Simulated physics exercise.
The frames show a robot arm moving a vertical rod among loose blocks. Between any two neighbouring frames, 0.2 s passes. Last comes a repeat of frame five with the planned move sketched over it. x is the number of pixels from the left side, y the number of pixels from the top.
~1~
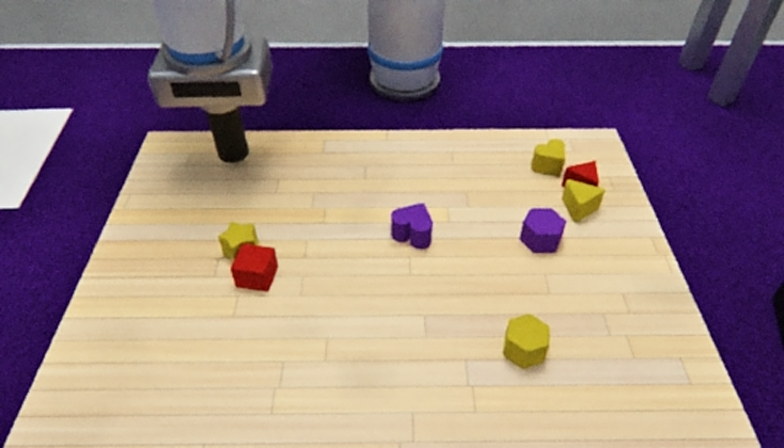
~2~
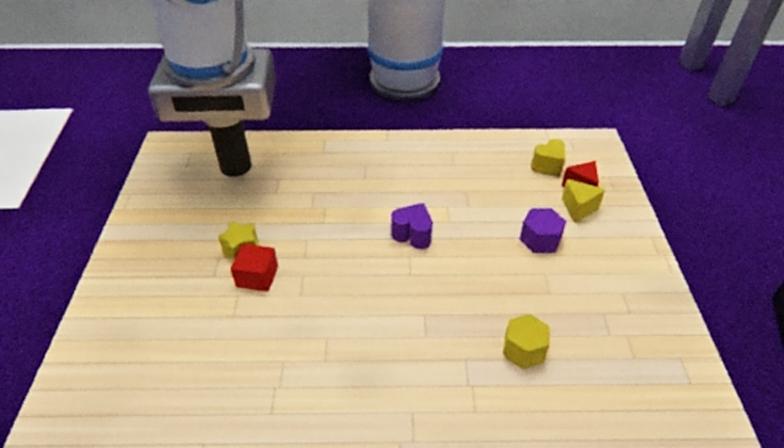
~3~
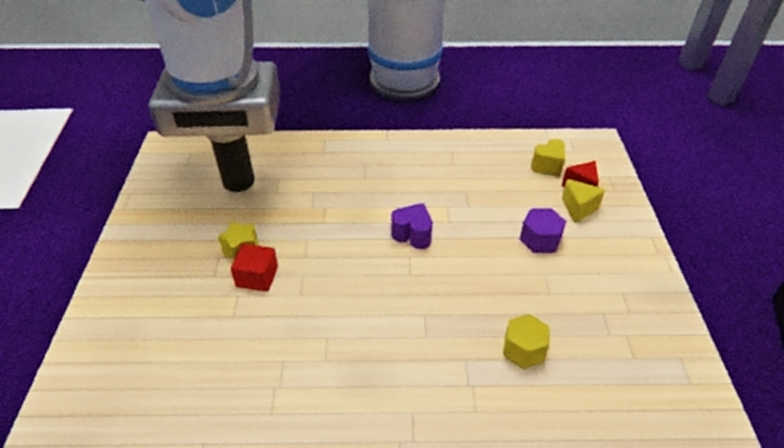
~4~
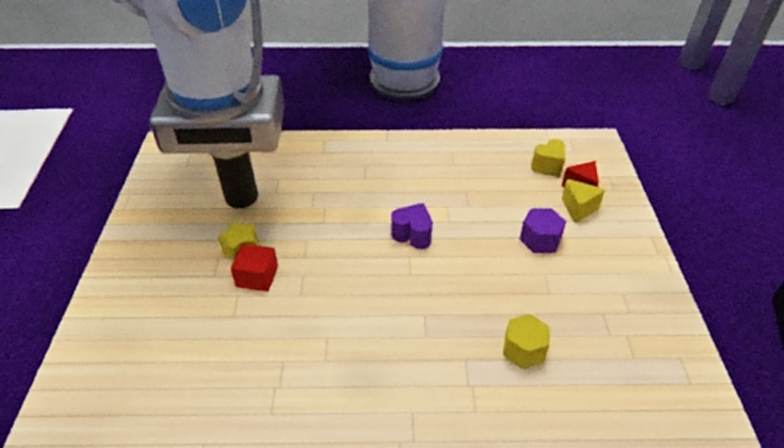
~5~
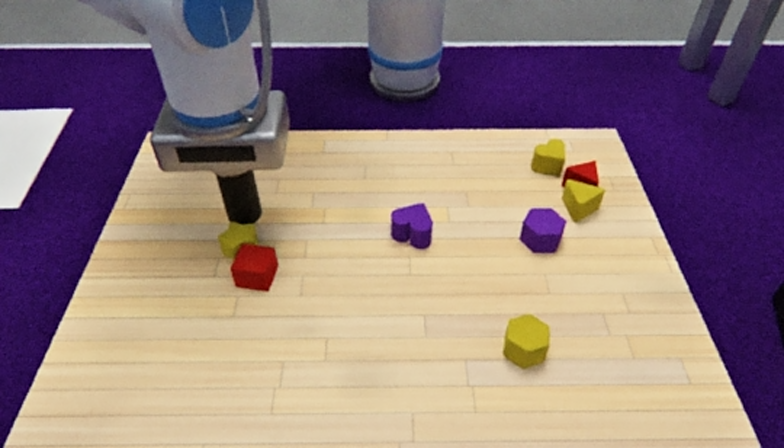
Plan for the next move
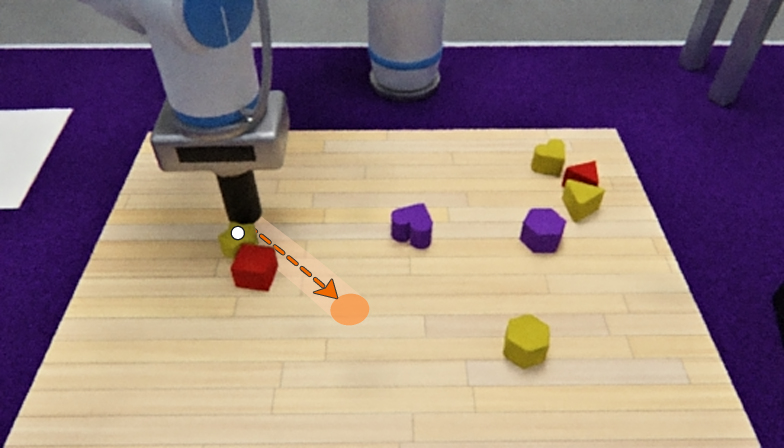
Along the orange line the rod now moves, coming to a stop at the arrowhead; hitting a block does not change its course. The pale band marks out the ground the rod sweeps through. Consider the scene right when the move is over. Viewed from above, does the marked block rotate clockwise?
I'd say yes.
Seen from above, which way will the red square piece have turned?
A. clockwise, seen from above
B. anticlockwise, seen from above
I choose B.
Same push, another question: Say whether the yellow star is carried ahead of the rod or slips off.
Beside or behind it.
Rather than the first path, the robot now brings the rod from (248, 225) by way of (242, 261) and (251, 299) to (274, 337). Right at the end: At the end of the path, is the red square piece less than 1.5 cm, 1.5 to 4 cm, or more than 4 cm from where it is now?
Travel: Beyond 4 cm.
Drawn move, straight from (248, 225) to (350, 309); the dot is on the yellow star.
What follows on the original path. One third of the way, rod (278, 240); yellow star (239, 241), turned 45° clockwise; red square piece (251, 267), turned 30° anticlockwise.
Two thirds of the way, rod (313, 268); yellow star (239, 241), turned 45° clockwise; red square piece (251, 267), turned 30° anticlockwise.
At the end, rod (349, 299); yellow star (239, 241), turned 45° clockwise; red square piece (251, 267), turned 30° anticlockwise.
